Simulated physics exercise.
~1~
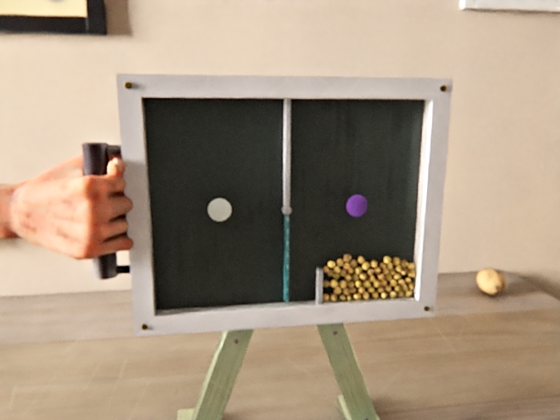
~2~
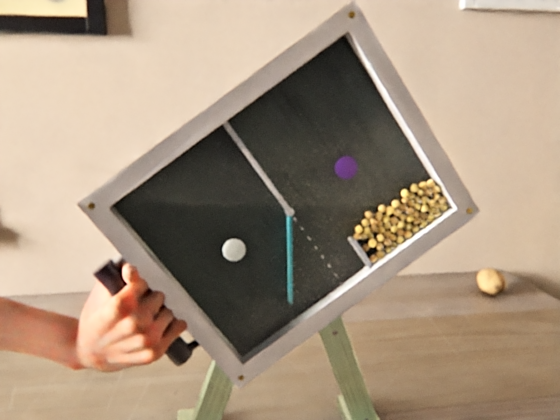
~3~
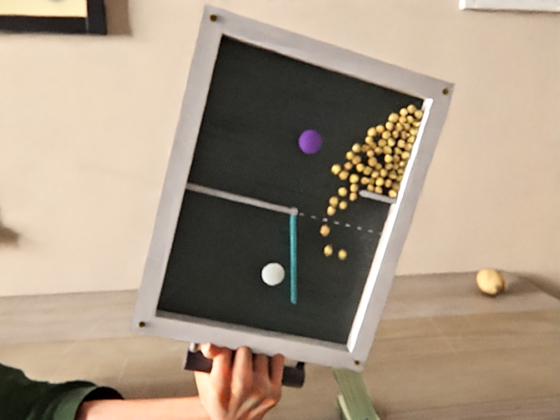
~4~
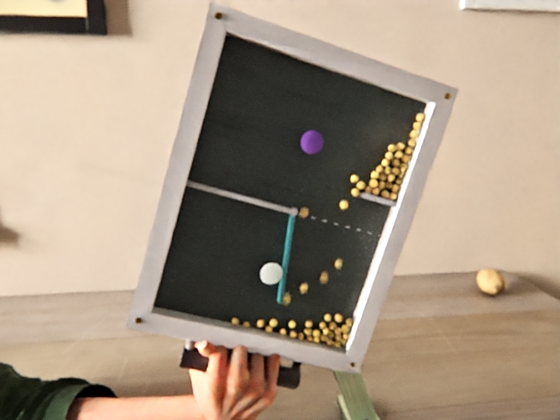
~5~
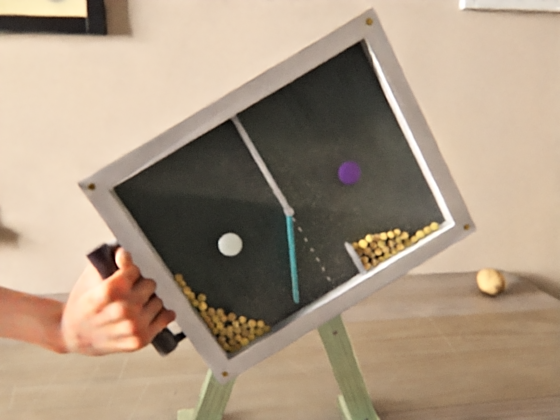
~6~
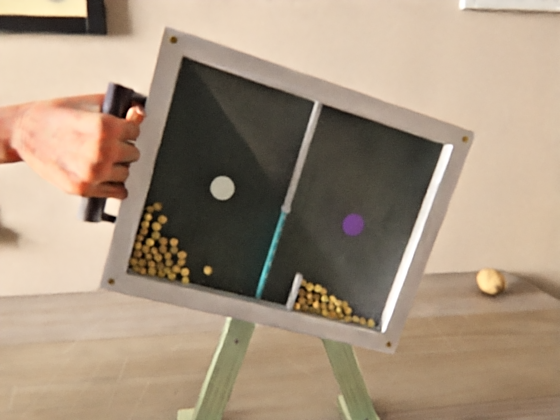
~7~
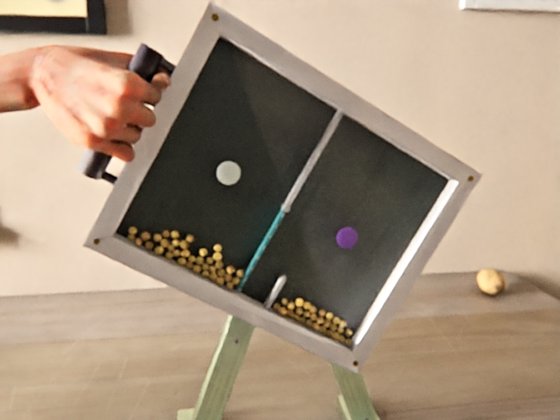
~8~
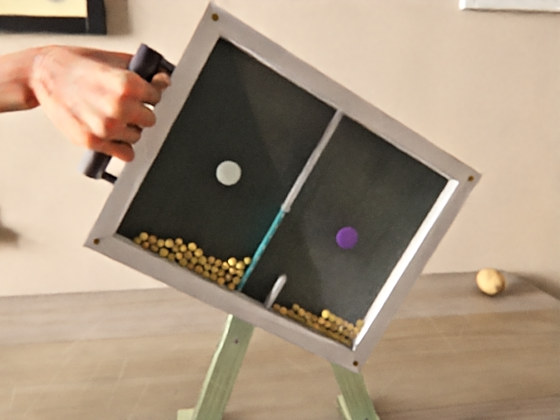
Chickpeas partly spill past a turquoise flap as a hand tilts the case, settling in both sides.
